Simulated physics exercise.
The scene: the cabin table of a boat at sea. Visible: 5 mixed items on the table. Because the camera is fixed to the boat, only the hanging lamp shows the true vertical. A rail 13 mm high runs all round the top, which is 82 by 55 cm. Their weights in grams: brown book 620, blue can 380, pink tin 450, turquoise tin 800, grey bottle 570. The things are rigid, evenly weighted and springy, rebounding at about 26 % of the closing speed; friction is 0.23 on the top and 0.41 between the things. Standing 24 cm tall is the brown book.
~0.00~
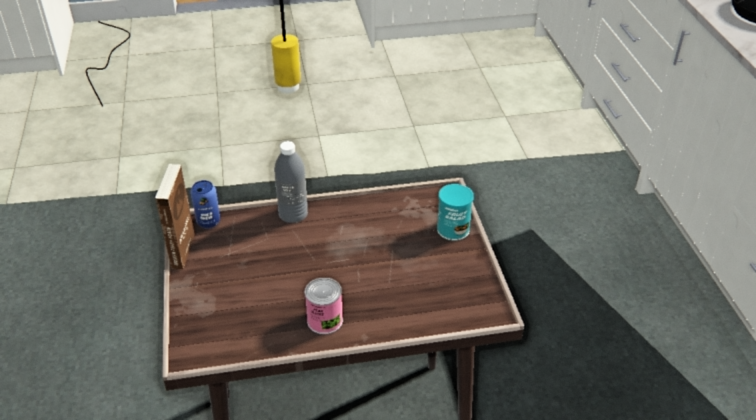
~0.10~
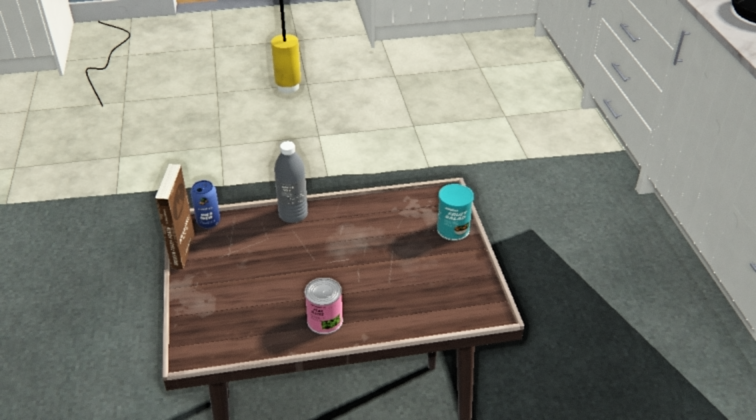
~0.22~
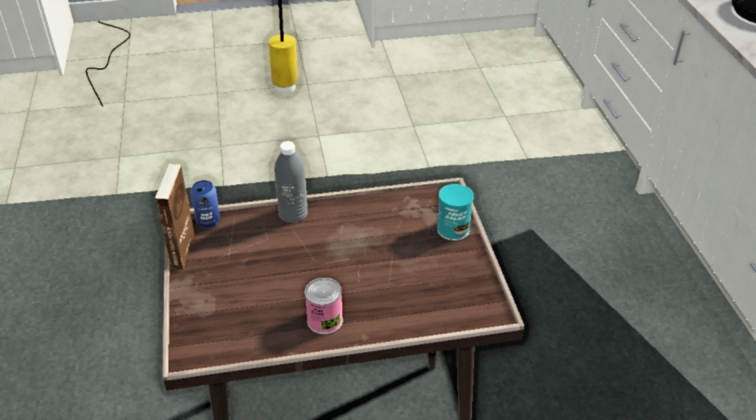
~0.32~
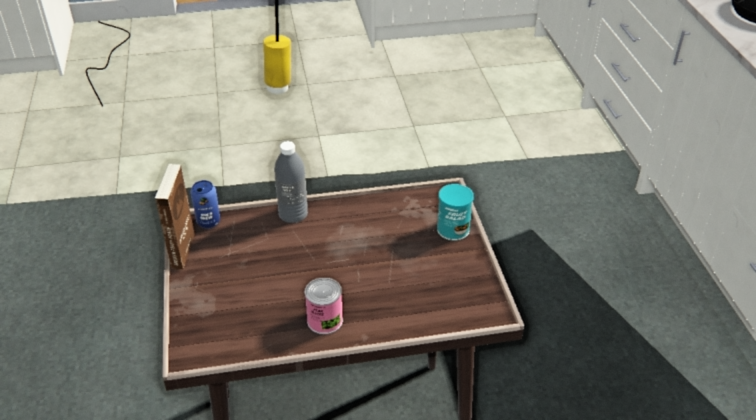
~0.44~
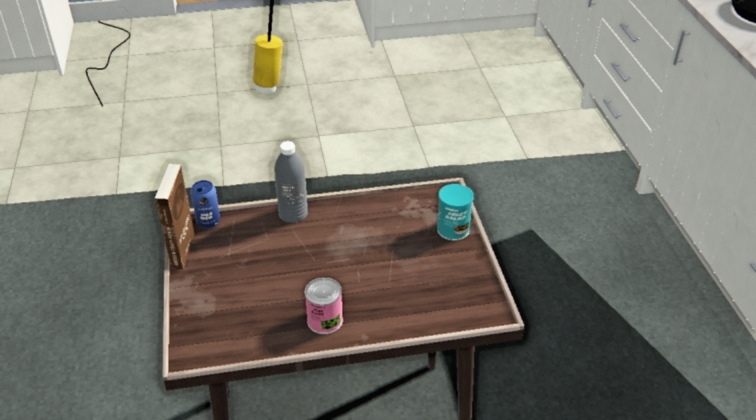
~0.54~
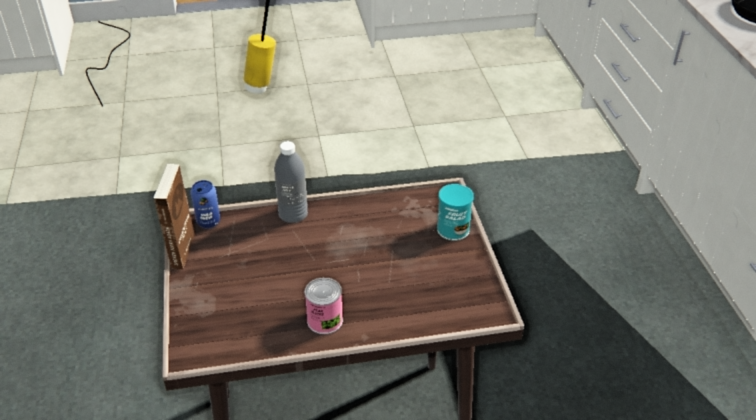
In the video, a brown book, blue can, grey bottle, turquoise tin and pink tin stay still on a rimmed wooden table, while a yellow lamp hanging beyond it is upright at first, then swings slowly to the left.
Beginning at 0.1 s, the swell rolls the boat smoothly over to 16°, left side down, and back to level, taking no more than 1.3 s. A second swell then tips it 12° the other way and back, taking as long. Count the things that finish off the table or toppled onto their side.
The count is one.
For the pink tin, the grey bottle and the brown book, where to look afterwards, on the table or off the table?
Once it all settles, the pink tin stays on its surface, the grey bottle stays on its surface and the brown book leaves its surface.
After 0.84 s, heel 15°, left side down; brown book now off the table.
After 1.04 s, heel 9°, left side down; blue can moved 4 cm near (191, 206); grey bottle moved 4 cm; turquoise tin moved 4 cm.
After 1.24 s, heel 2°, left side down; blue can moved 4 cm near (189, 207); grey bottle moved 4 cm; turquoise tin moved 4 cm.
After 1.54 s, heel 1°, right side down; blue can moved 4 cm near (189, 207); grey bottle moved 4 cm; pink tin moved 4 cm.
In the end (3.2 s), off the table, brown book; the other 4 under 5 cm from the start. At the end, from the last picture's camera, blue can near (189, 207).
